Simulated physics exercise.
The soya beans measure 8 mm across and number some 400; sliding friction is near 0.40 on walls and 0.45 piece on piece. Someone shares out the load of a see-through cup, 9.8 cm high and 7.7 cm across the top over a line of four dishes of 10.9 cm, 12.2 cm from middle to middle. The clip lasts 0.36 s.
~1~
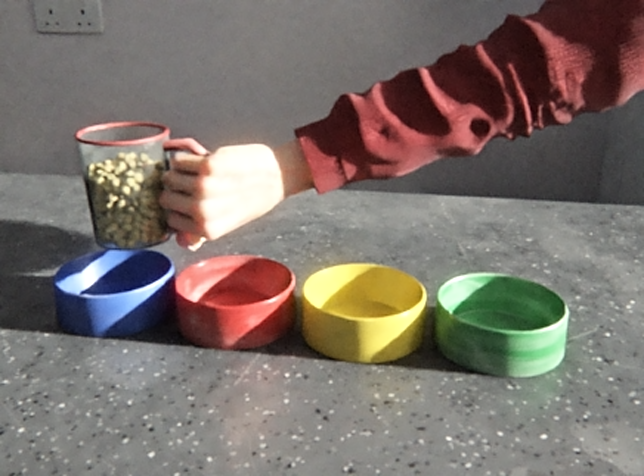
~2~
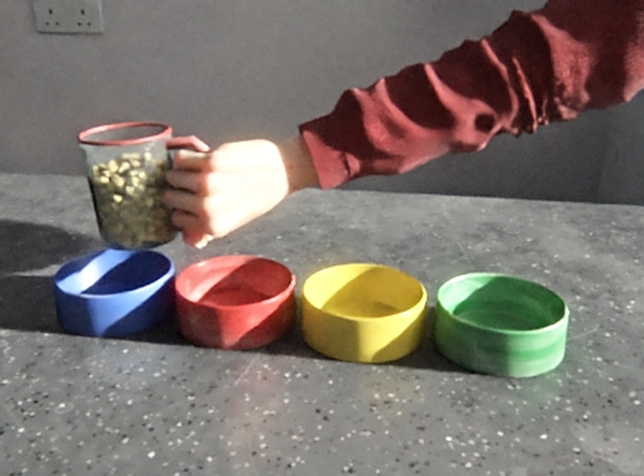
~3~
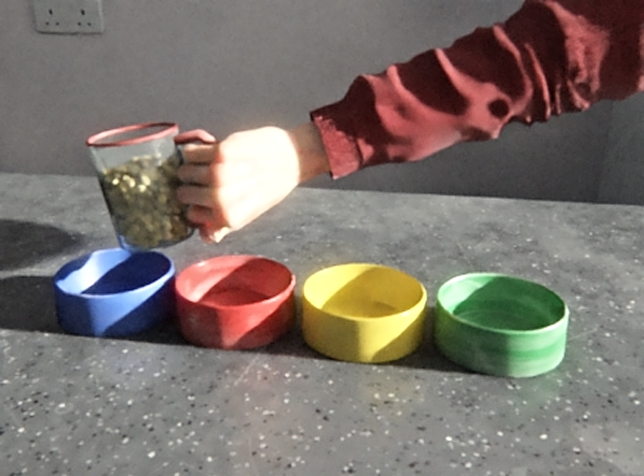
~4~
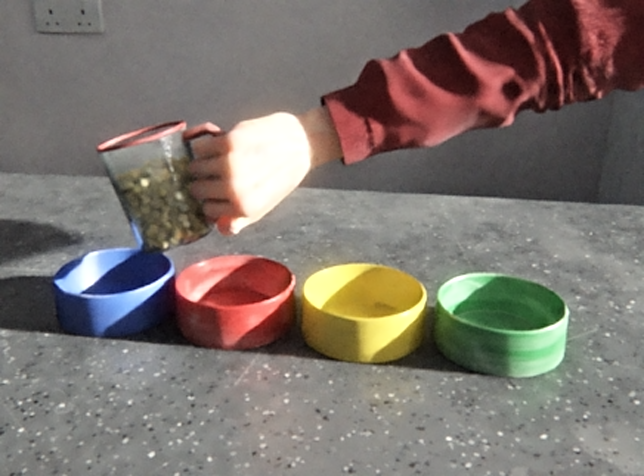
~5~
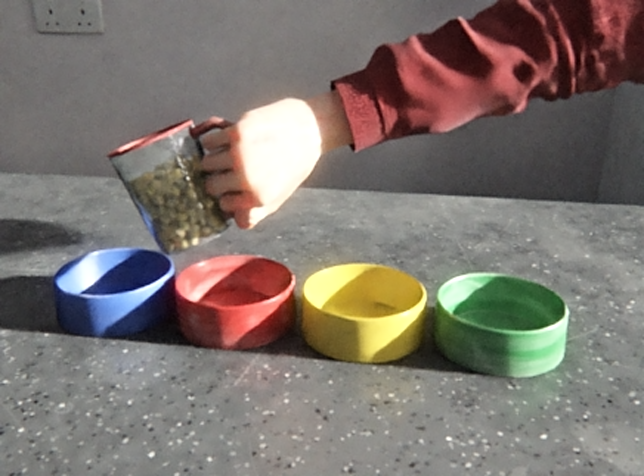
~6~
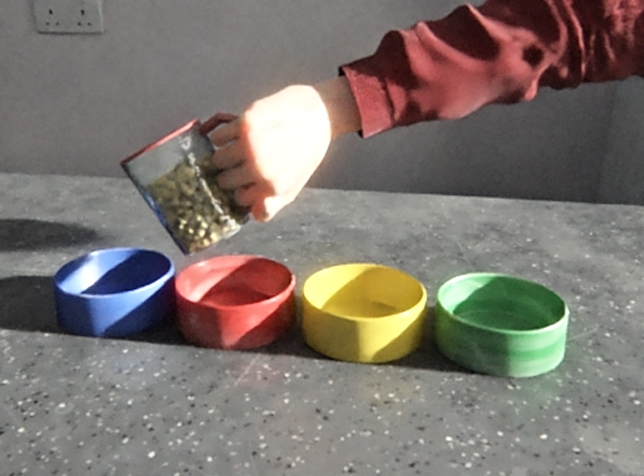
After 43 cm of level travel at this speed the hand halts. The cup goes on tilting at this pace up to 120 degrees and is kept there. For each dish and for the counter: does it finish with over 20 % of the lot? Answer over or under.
Red: Under, blue: Under, green: Under, yellow: Over, counter: Under.
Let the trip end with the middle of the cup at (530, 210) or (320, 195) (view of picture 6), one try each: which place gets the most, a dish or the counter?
Most goes to: Yellow; red.
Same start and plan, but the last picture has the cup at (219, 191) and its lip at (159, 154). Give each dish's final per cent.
Red 0, blue 0, green 100, yellow 0.
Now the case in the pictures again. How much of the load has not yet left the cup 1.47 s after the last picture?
Roughly 0 per cent.
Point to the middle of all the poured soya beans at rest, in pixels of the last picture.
At about (355, 314).
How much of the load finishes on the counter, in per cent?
About 10 per cent.
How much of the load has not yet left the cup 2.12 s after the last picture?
About 0 per cent.
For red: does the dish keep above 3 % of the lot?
Red yes.
Then, 0.88 s after the last picture, tilt 113 degrees; cup holds 75 %, red 5 %, yellow 10 %.
Then, 1.47 s after the last picture, tilt 120 degrees; cup holds 0 %, red 10 %, yellow 85 %.
Then, 2.12 s after the last picture, tilt 120 degrees; cup holds 0 %, red 10 %, yellow 85 %.
In the end, red 10 %, blue 0 %, green 0 %, yellow 85 %, counter 10 %.
